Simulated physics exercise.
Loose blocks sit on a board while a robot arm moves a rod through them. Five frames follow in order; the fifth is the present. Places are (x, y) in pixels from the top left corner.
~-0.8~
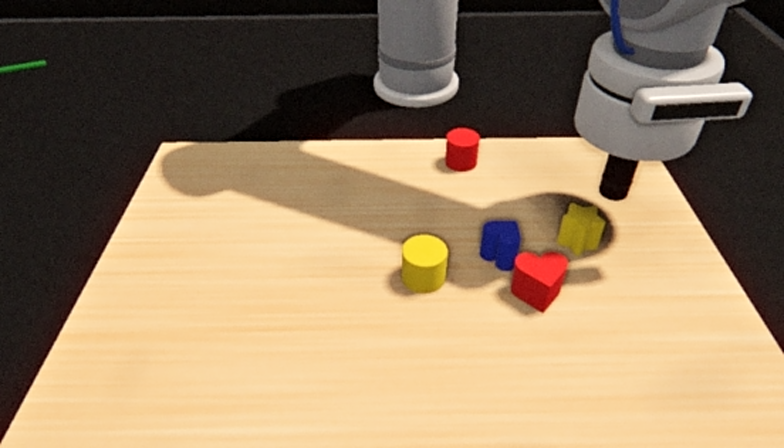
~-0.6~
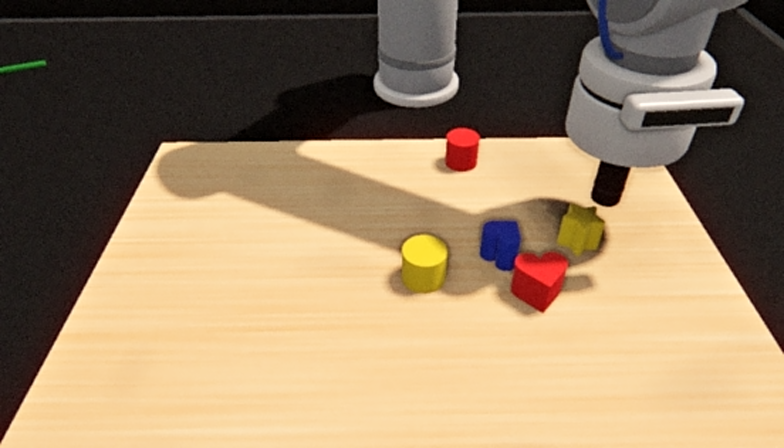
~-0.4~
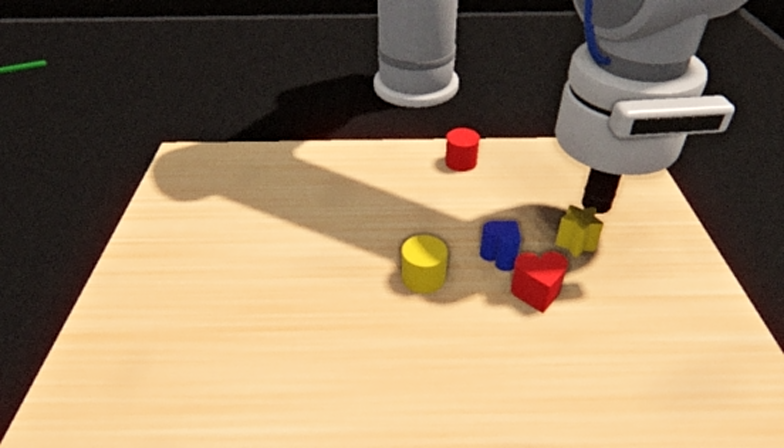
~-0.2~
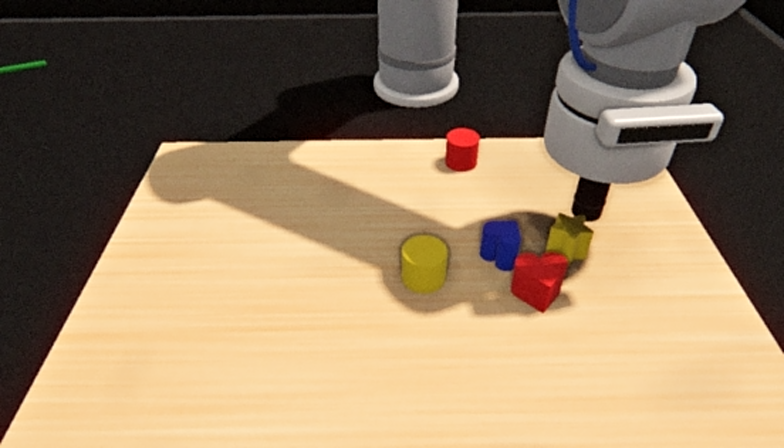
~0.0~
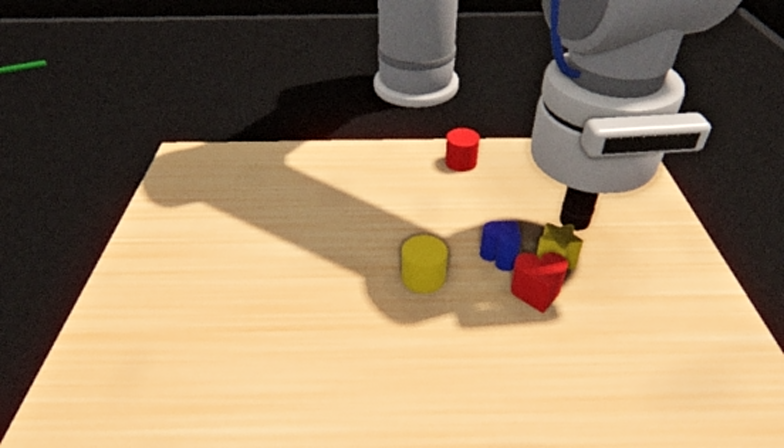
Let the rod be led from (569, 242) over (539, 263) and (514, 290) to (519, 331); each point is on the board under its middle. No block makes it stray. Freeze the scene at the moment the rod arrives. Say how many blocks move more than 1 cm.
In total, two blocks get moved by over 1 cm.
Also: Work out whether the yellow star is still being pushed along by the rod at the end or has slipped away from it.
It remains before the rod.
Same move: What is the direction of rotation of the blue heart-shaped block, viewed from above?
It twists with the clock when seen from above.
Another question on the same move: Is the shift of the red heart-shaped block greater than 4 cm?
I'd say yes.
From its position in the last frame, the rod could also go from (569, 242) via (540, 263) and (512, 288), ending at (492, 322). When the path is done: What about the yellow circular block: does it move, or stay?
Still in place.
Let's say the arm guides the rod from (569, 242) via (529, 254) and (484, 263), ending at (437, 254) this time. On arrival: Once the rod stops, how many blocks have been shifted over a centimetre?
That makes 3 blocks or more.
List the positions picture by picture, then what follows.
The first picture shows tip of the rod (612, 193), middles of tops, yellow circular block (425, 250), blue heart-shaped block (504, 230), red heart-shaped block (543, 266), yellow star (584, 215).
The second picture shows rod (605, 199), nothing pushed.
The third picture shows rod (596, 206), yellow star (583, 216).
The fourth picture shows rod (586, 214), yellow star (573, 224).
The fifth picture shows rod (574, 222), yellow circular block (425, 250), blue heart-shaped block (504, 230), red heart-shaped block (543, 266), yellow star (562, 234).
What follows on the original path. One third of the way, rod (544, 244); red heart-shaped block (539, 286); yellow star (546, 262), turned 45° anticlockwise.
Two thirds of the way, rod (518, 271); blue heart-shaped block (500, 233), turned 25° clockwise; red heart-shaped block (551, 314); yellow star (538, 285), turned 100° anticlockwise.
At the end, rod (523, 311); yellow circular block unmoved; blue heart-shaped block (500, 233), turned 25° clockwise; red heart-shaped block (578, 355); yellow star (553, 325), turned 115° anticlockwise.
